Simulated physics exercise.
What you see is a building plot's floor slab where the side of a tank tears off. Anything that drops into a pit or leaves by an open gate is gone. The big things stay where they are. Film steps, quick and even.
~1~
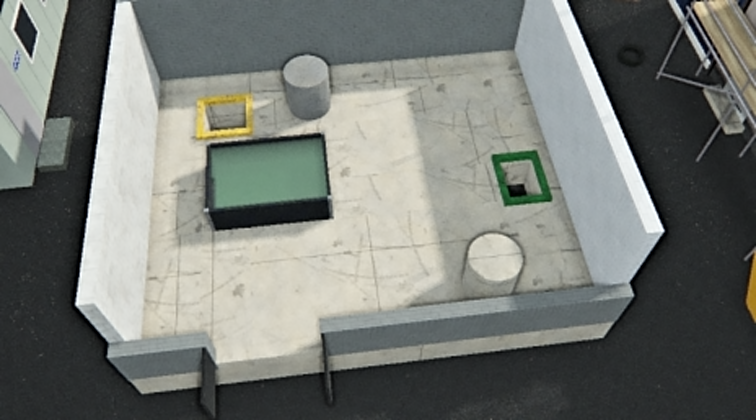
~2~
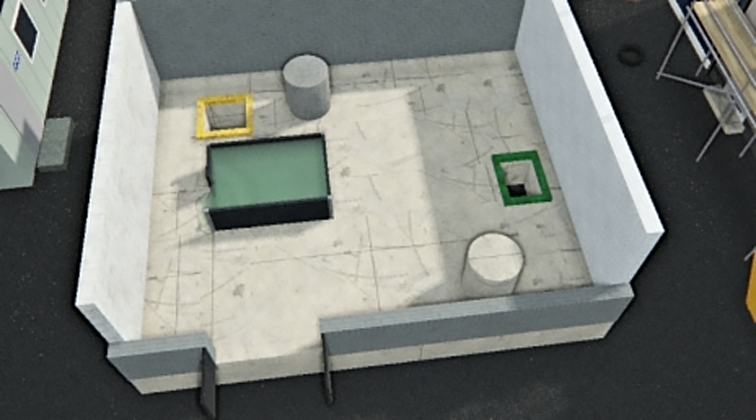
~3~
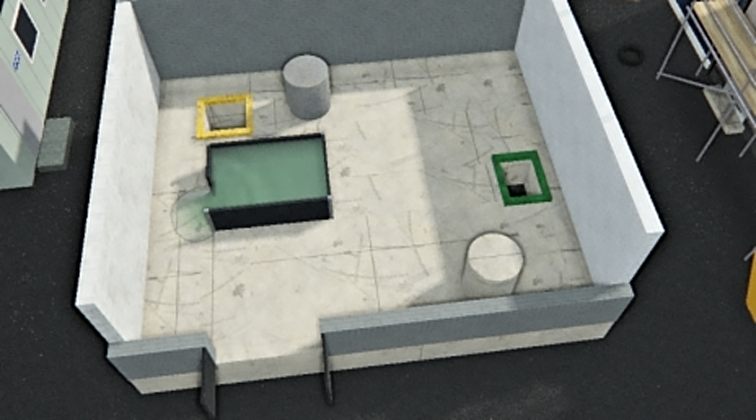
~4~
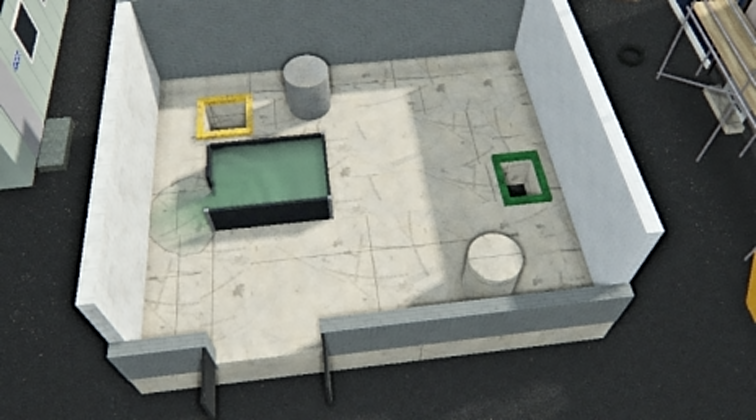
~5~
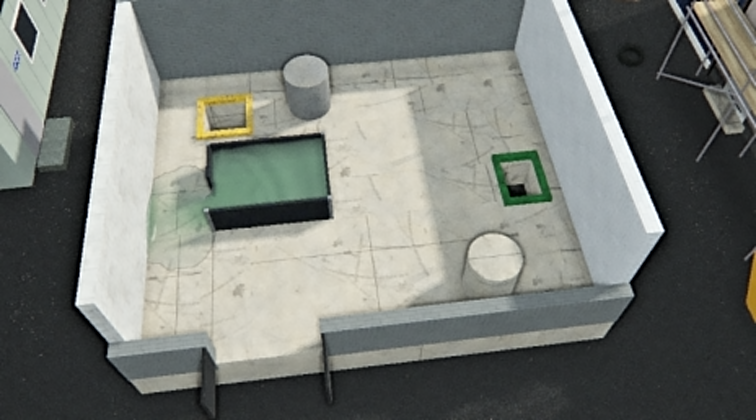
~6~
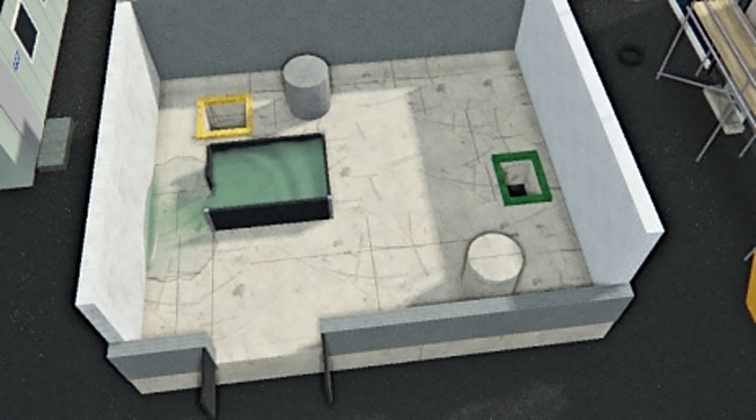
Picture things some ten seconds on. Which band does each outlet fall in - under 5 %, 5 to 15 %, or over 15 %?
As I see it, the gate is left holding a modest amount - five to fifteen per cent; the yellow pit is left holding a tiny amount - below five per cent; the green pit is left holding a tiny amount - below five per cent.
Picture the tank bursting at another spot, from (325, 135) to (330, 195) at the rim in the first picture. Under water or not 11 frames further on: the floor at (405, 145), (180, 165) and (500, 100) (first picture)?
Taking them in order, I'd say swamped, not reached and swamped.
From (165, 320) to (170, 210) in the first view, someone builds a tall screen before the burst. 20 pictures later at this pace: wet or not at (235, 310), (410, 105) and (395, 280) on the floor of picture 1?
In order: Wet; dry; dry.
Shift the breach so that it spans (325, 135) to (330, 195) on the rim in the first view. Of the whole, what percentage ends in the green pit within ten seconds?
Green: 10 %.
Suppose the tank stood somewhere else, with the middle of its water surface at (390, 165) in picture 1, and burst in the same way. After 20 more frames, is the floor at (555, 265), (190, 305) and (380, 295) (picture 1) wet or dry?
Spot 1 unwetted, spot 2 wetted, and spot 3 unwetted.
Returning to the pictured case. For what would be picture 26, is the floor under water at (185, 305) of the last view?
That place: Swamped.
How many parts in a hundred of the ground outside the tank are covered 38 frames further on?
Some 55 in a hundred.
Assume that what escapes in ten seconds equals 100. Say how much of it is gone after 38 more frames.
Roughly 65 percent of it.
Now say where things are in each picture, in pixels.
In the first picture, still water in the open tank at (268, 173).
In the second picture, water pours out at (214, 207) and has run to (202, 200).
In the third picture, the front is at (179, 205), out from the gap at (214, 208).
In the fourth picture, the front is at (152, 207), out from the gap at (214, 208).
In the fifth picture, the front is at (154, 184), out from the gap at (214, 207).
In the sixth picture, water pours out at (214, 207) and has run to (155, 168).
A moment on, water covers 10 % of the floor; the gate 0 %, the yellow pit 0 %, the green pit 0 %.
Next, water covers 15 % of the floor; the gate 0 %, the yellow pit 0 %, the green pit 0 %.
Then, water covers 30 % of the floor; the gate 2 %, the yellow pit 0 %, the green pit 0 %.
Later, water covers 55 % of the floor; the gate 6 %, the yellow pit 0 %, the green pit 0 %.
In the end, water covers 85 % of the floor; the gate 10 %, the yellow pit 0 %, the green pit 0 %.
